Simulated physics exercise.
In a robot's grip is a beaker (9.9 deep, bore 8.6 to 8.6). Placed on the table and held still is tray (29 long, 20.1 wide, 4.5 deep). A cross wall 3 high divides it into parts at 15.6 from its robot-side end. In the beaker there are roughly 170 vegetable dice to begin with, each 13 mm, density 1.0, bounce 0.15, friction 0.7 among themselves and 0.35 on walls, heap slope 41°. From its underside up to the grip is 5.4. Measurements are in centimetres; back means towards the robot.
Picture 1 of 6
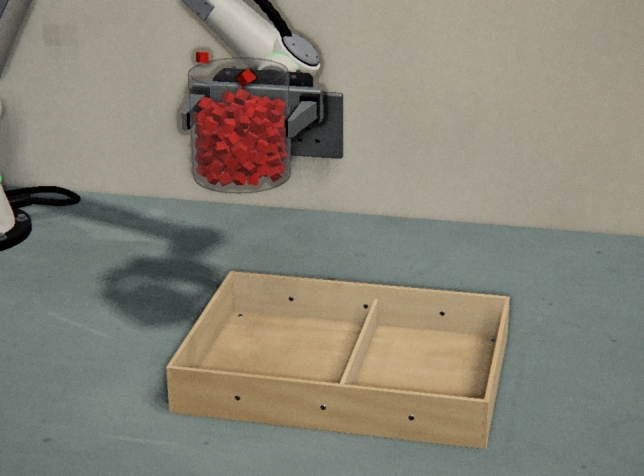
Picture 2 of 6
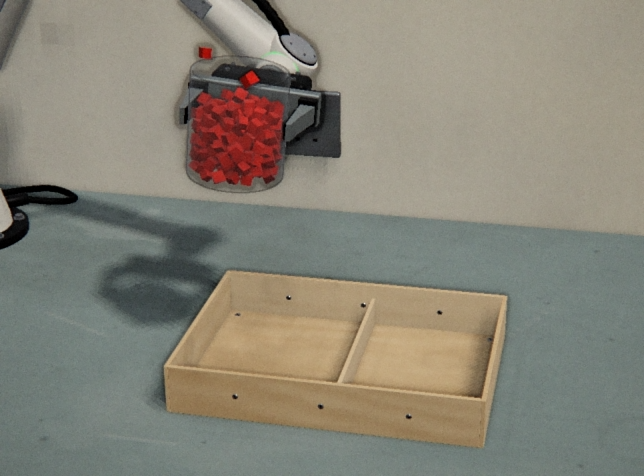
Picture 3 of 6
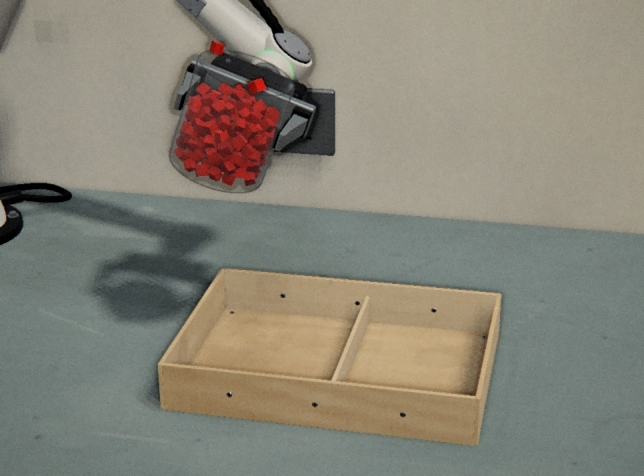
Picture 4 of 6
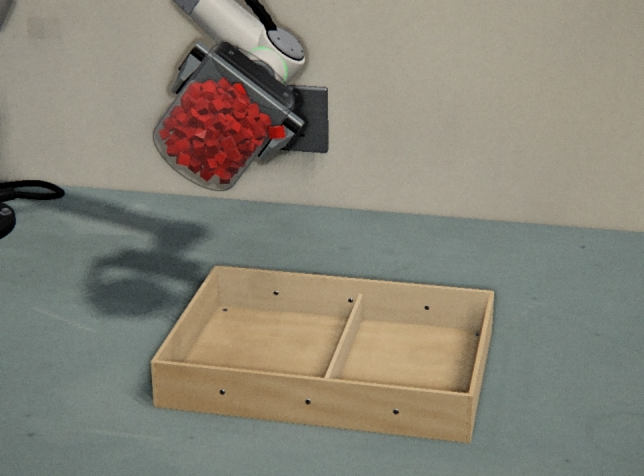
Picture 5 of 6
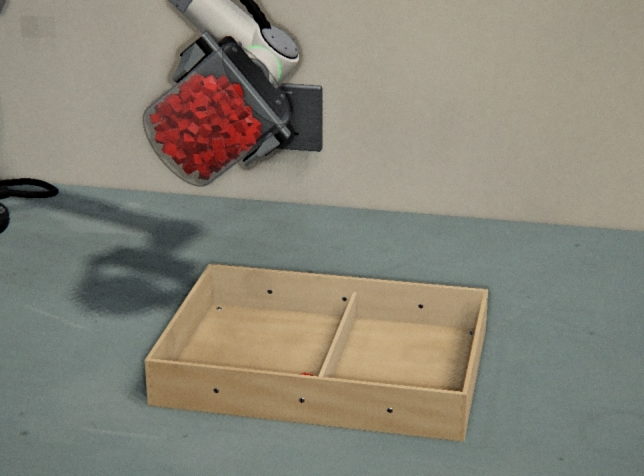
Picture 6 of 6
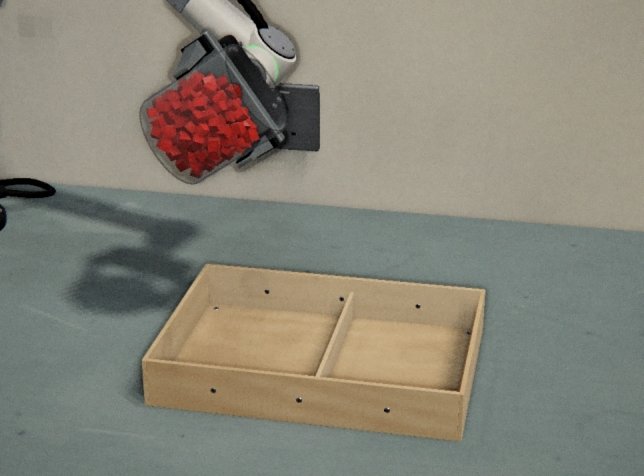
A robot arm holding a clear beaker full of red dice gradually tilts it above a divided wooden tray, and a single die drops into the tray while the rest stay heaped inside the beaker.
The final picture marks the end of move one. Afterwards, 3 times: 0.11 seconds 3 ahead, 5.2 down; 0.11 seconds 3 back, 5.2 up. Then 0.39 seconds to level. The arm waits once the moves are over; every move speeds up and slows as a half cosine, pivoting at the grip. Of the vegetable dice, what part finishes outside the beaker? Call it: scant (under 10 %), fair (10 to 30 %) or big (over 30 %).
Scant; under 10 %.
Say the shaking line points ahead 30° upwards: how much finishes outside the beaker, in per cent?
Some 65 per cent.
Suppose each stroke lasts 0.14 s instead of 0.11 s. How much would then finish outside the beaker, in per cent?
It would come to around 0 %.
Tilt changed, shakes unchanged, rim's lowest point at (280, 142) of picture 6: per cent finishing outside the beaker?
Around 10 in a hundred.
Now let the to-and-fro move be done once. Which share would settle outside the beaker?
That share would be near 0 percent.
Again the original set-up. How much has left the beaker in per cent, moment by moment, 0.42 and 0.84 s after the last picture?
Around 0 % and around 5 %.
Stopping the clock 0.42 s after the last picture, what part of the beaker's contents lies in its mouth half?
Around 35 in a hundred.
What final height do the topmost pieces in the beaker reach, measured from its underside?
I'd say close to 8.5 cm.
Then, 0.42 s on, tilted 55° forward, highest piece 27 above the table; 165 in the beaker, 1 in the robot-side part, 3 in flight or on a rim.
Then, 0.84 s on, tilted 31° forward, highest piece 27 above the table; 162 in the beaker, 4 in the far-side part, 2 in the robot-side part, 1 in flight or on a rim.
Then, 1.25 s on, level, highest piece 29 above the table; 162 in the beaker, 5 in the far-side part, 2 in the robot-side part.
Then, 2.30 s on, level, highest piece 29 above the table; 162 in the beaker, 5 in the far-side part, 2 in the robot-side part.
In the end, 162 in the beaker, 5 in the far-side part, 2 in the robot-side part. That is 4 % outside the beaker.
